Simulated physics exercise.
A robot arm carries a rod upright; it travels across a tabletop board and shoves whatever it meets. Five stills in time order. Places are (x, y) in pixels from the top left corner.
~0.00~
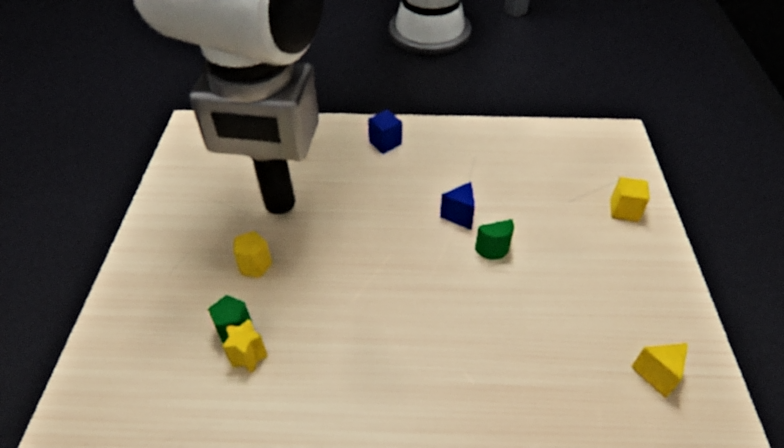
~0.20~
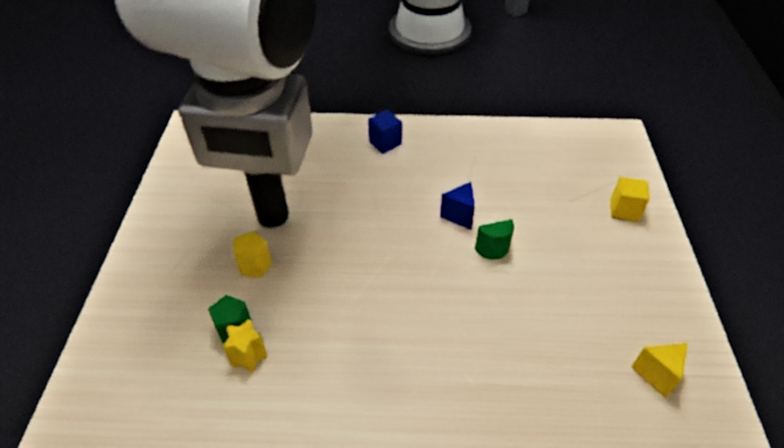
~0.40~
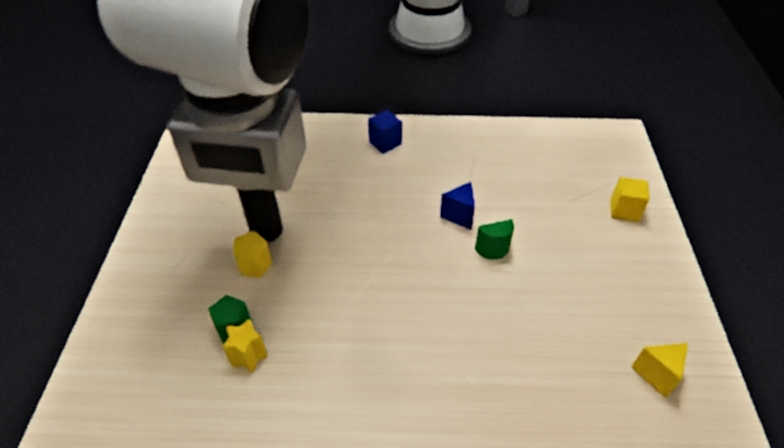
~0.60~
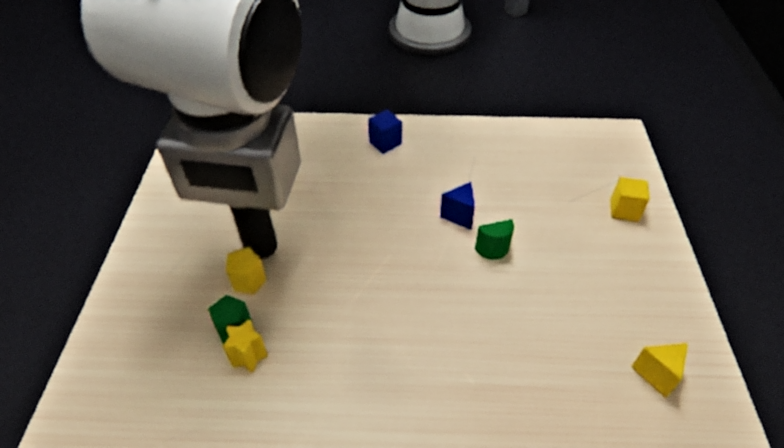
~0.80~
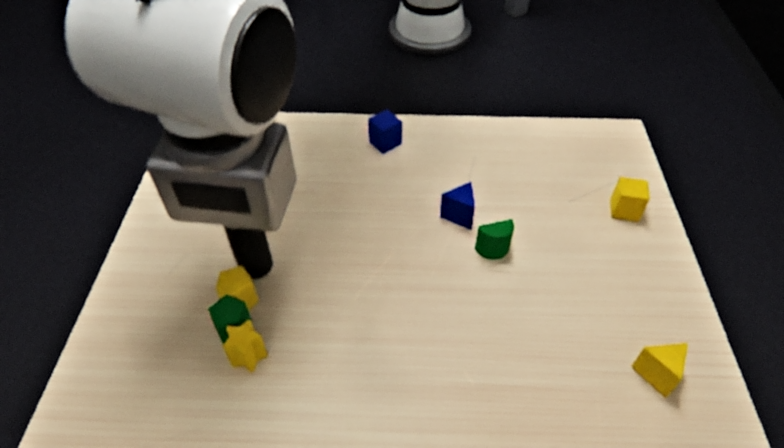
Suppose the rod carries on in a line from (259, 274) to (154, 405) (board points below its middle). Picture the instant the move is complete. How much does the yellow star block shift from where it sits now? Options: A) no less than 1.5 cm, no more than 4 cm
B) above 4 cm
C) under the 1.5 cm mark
That would be C.
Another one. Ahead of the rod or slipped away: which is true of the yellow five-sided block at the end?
Before the rod.
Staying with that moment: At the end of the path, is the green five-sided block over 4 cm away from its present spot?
Yes, that is what happens.
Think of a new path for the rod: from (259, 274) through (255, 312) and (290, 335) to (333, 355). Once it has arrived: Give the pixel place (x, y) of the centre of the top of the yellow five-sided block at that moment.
Near (213, 305).
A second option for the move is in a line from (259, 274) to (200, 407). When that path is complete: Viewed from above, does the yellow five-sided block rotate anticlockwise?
No - that is not the case.
What follows on the original path. One third of the way, rod (223, 307); green five-sided block (203, 347), turned 70° anticlockwise; yellow five-sided block (191, 321), turned 20° clockwise; yellow star block (241, 344), turned 40° anticlockwise.
Two thirds of the way, rod (189, 350); green five-sided block (199, 364), turned 115° anticlockwise; yellow five-sided block (148, 361), turned 55° clockwise; yellow star block (241, 344), turned 40° anticlockwise.
At the end, rod (150, 399); green five-sided block (195, 372), turned 155° anticlockwise; yellow five-sided block (98, 400), turned 90° clockwise; yellow star block (241, 344), turned 40° anticlockwise.
